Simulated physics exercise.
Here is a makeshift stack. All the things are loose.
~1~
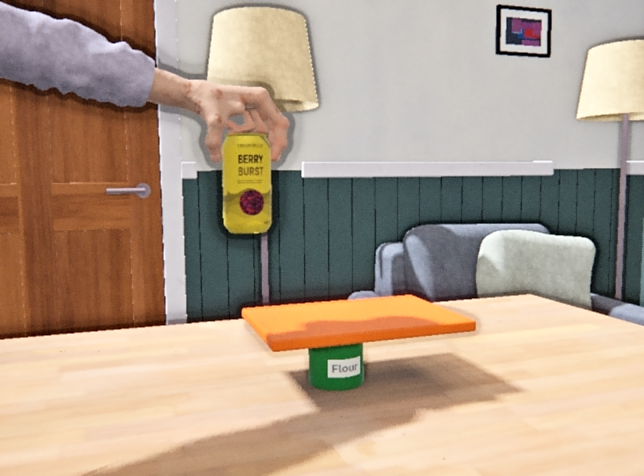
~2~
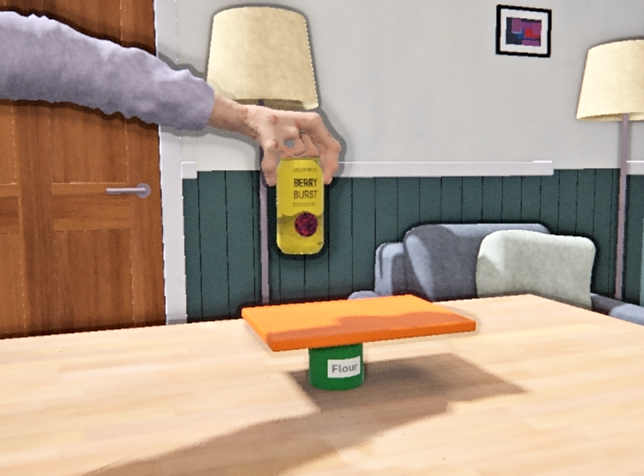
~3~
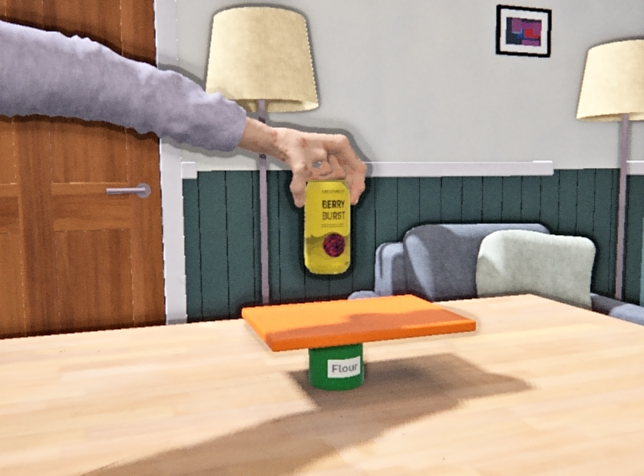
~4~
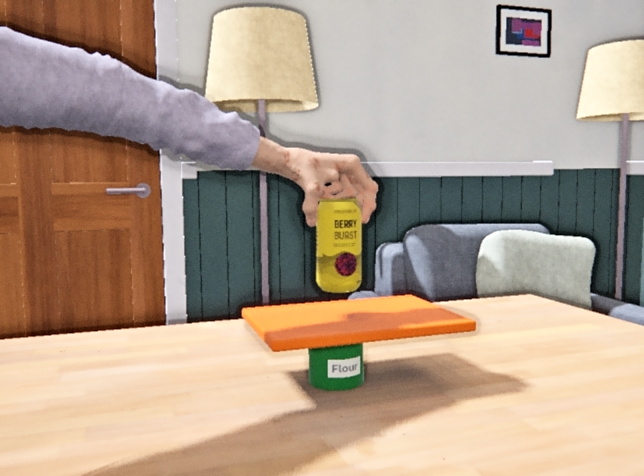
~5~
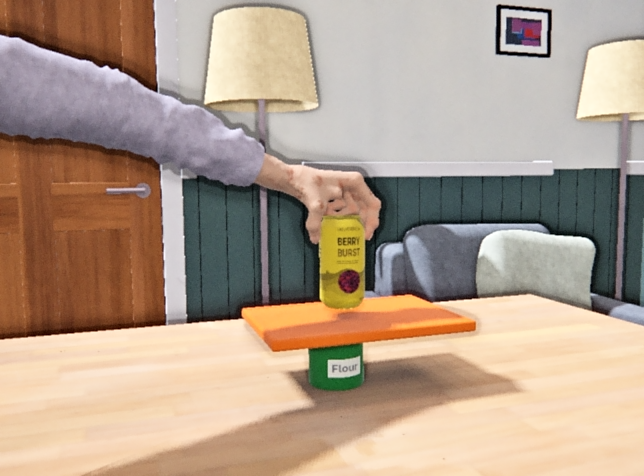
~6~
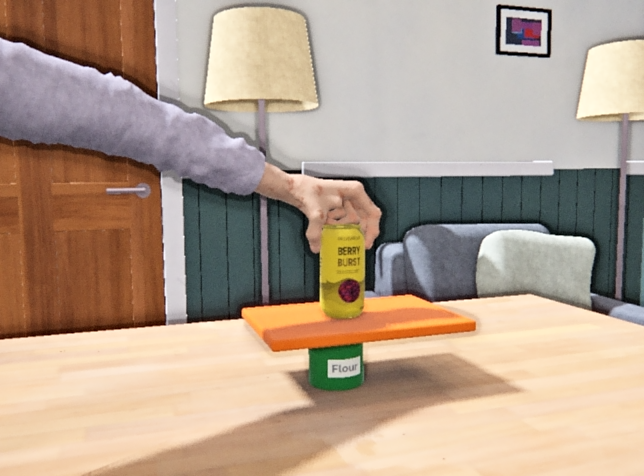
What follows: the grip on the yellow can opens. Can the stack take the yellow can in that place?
Outcome: The stack stays up.
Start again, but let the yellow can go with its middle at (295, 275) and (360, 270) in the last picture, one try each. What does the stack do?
In the first case it stays up; in the second case it stays up.
Then, 0.20 s later than the last frame, all is still.
Then, 0.50 s later than the last frame, yellow can resting near (342, 271).
When it is over, all 3 as before. End places, in pixels of the last picture, yellow can near (342, 271). The stack keeps its balance.
